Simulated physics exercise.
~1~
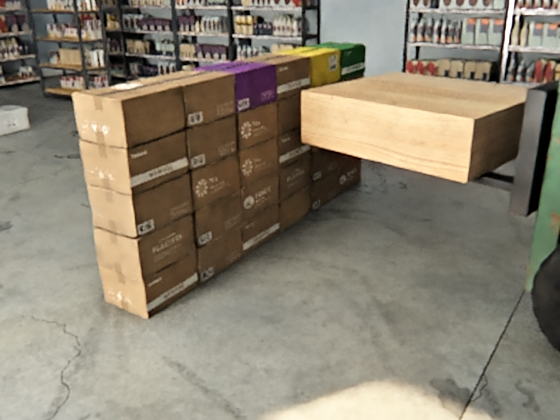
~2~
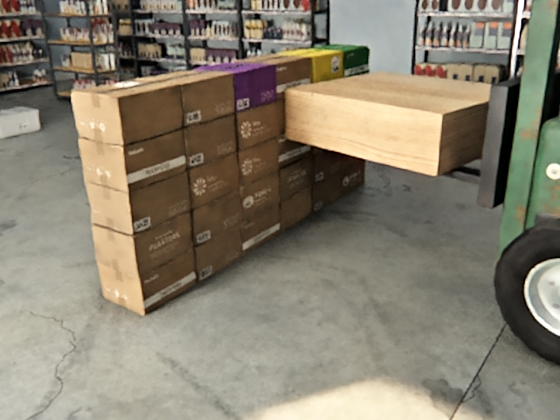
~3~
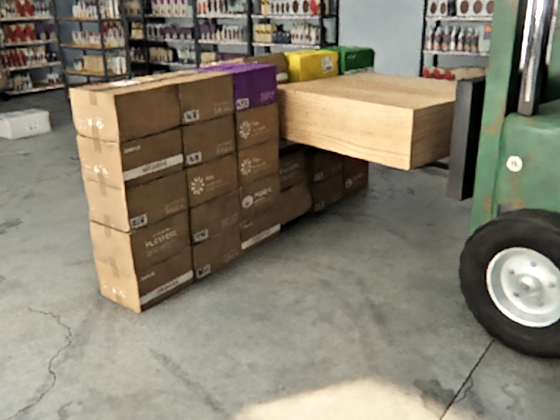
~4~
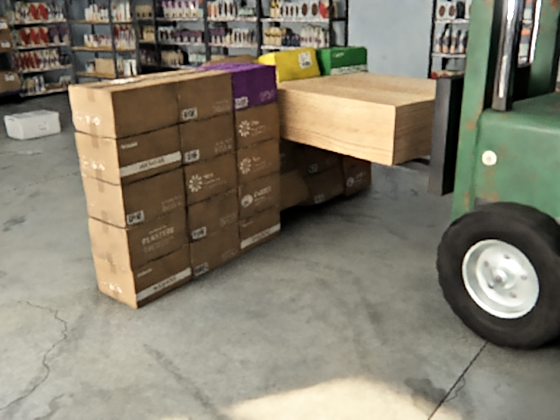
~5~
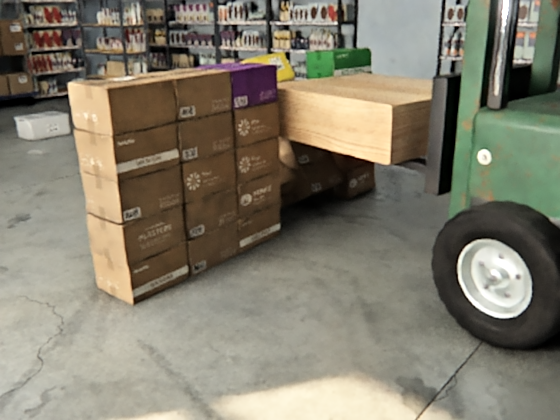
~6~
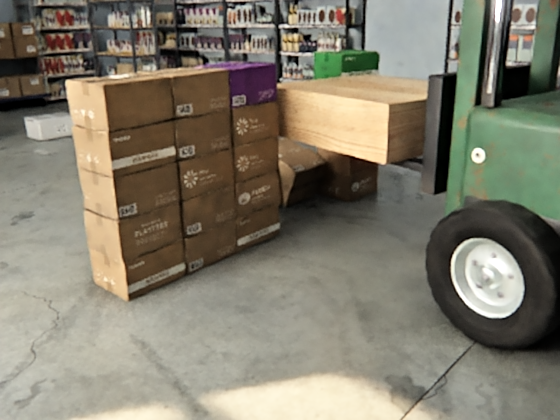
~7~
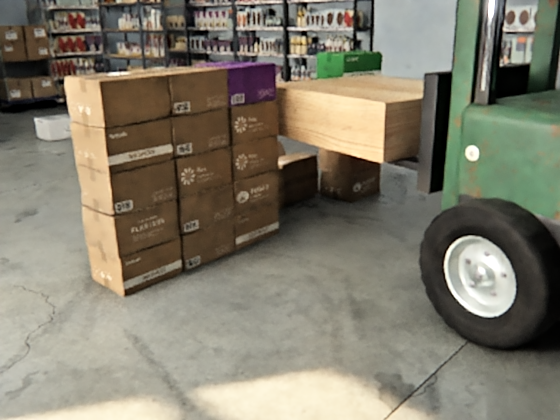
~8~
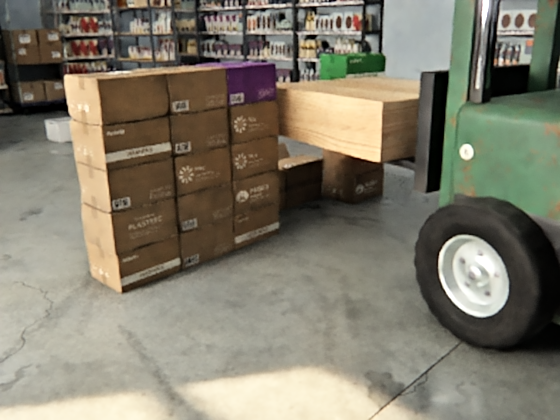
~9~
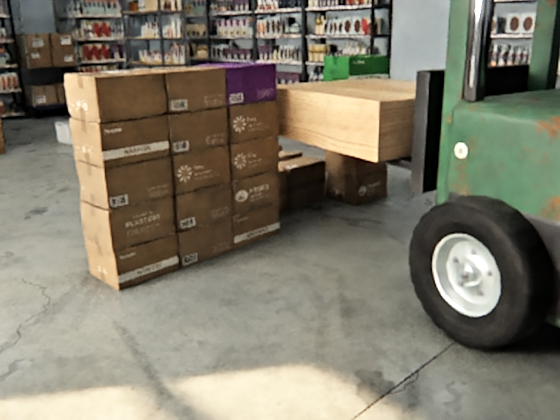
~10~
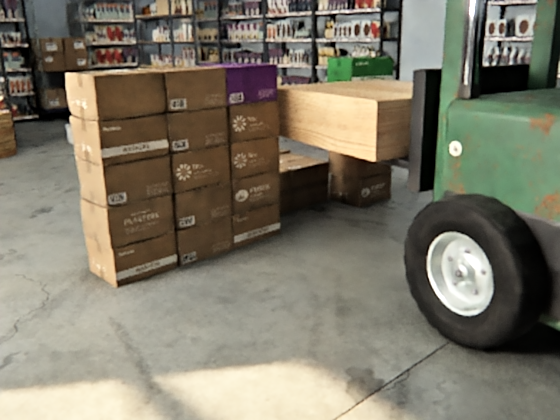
A green lift truck rolls in from the right, carrying a large pale wooden case on its raised forks toward a wall of stacked brown cartons in a warehouse. The case meets the wall slightly aslant near its far part, beside the purple, yellow and green cartons on top. As it pushes in, the yellow carton shifts left, tilts and drops out of sight behind the stack, while brown cartons beneath it give way. The truck then stops. The near columns remain standing with the purple carton still up, and the green one rests beyond the case.
